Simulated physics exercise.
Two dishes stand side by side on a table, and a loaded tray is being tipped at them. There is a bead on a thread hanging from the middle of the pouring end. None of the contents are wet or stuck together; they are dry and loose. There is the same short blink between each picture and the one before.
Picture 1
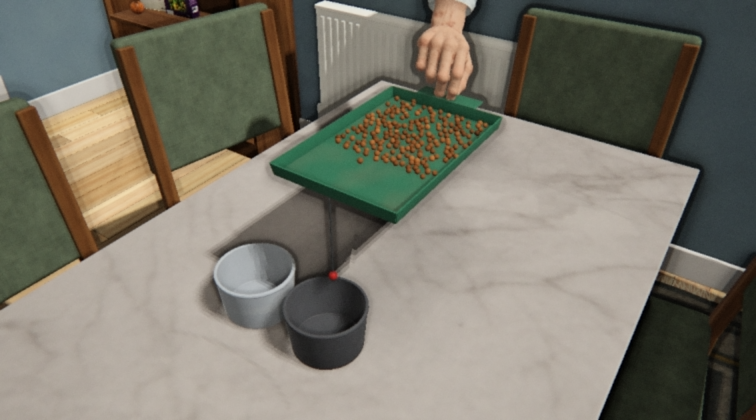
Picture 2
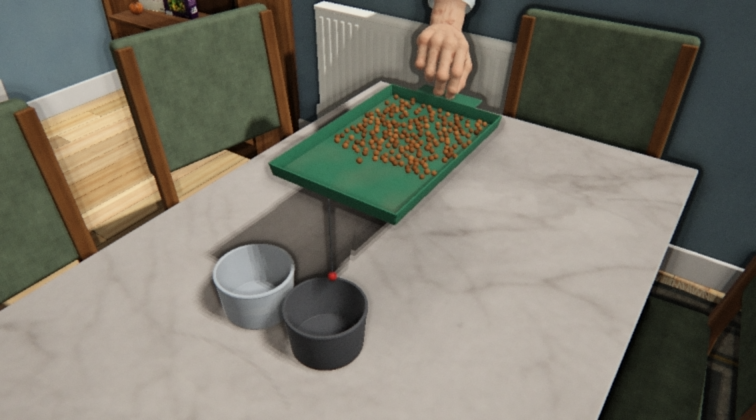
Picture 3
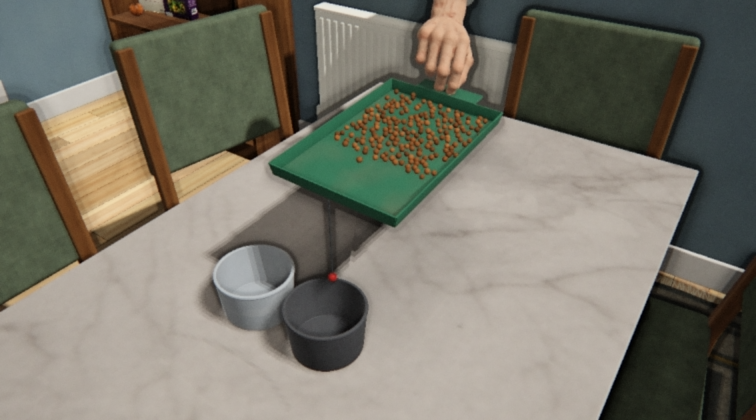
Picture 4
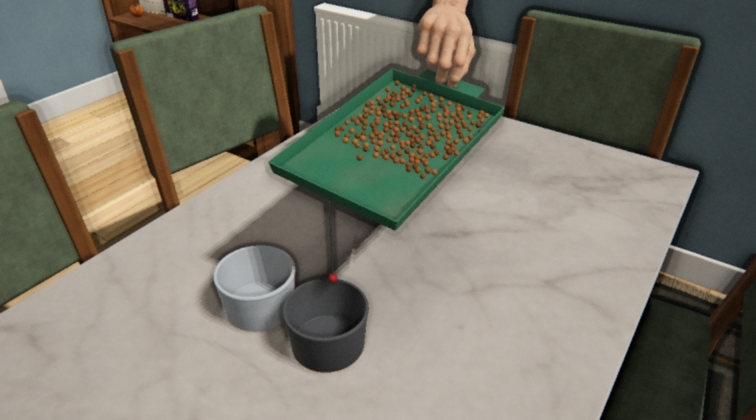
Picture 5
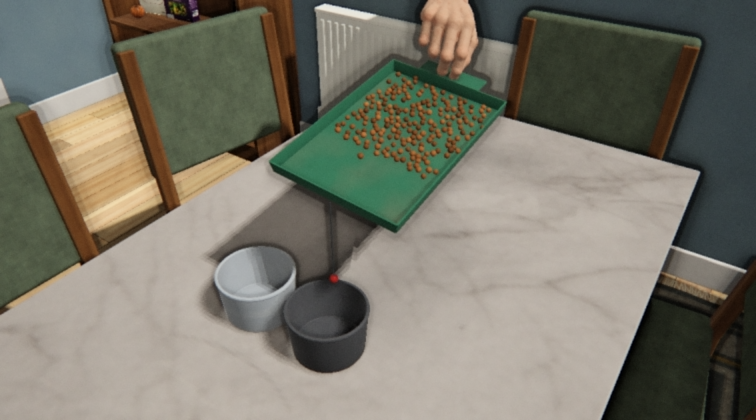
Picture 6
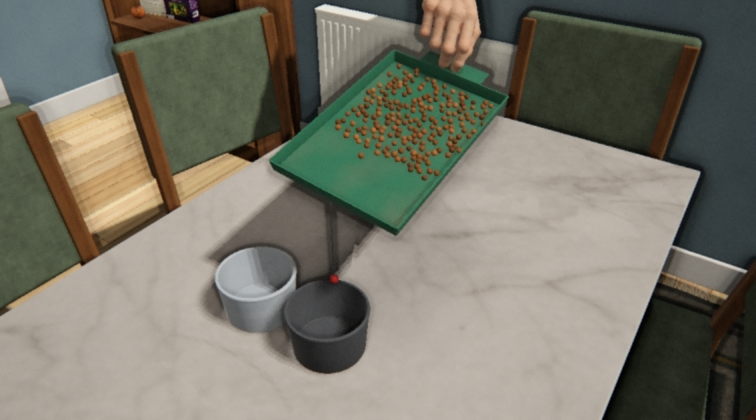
A hand at the far end of a green tray loaded with small brown balls slowly raised that end, tilting the tray slightly toward two empty dishes, while the balls stayed bunched near the hand.
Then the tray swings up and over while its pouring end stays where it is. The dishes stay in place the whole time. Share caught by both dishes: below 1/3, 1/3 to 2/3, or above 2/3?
Most likely the dishes are going to collect a small share, below one third of the load.
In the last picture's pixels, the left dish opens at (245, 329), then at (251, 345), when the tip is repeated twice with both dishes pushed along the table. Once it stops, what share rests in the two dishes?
Roughly 0 % and 0 %.
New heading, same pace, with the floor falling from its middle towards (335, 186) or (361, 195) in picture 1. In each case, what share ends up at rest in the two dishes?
About 80 and 40 percent.
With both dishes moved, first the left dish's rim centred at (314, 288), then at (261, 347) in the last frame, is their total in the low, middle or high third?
First: Beyond two thirds. Second: Under a third.
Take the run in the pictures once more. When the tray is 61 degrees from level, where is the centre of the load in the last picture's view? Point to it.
I'd put the middle close to (396, 215).
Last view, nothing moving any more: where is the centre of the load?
Last view, resting centre - approx. (396, 363).
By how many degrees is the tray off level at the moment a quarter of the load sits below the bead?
Reading: Some 85°.
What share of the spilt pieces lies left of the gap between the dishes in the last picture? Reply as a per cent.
Close to 0 in a hundred.
Soon after the last picture, tray tipped steeply; most on the tray; a stray few in the right dish; a small part outside both; a small part in the air.
A little later, tray tipped past a quarter turn; a small part on the tray; a small part in the right dish; most outside both; a small part in the air.
Later still, tray tipped past a quarter turn; a small part in the right dish; nearly all outside both.
At rest, tray tipped past a quarter turn; a small part in the right dish; none in the left dish; nearly all outside both.
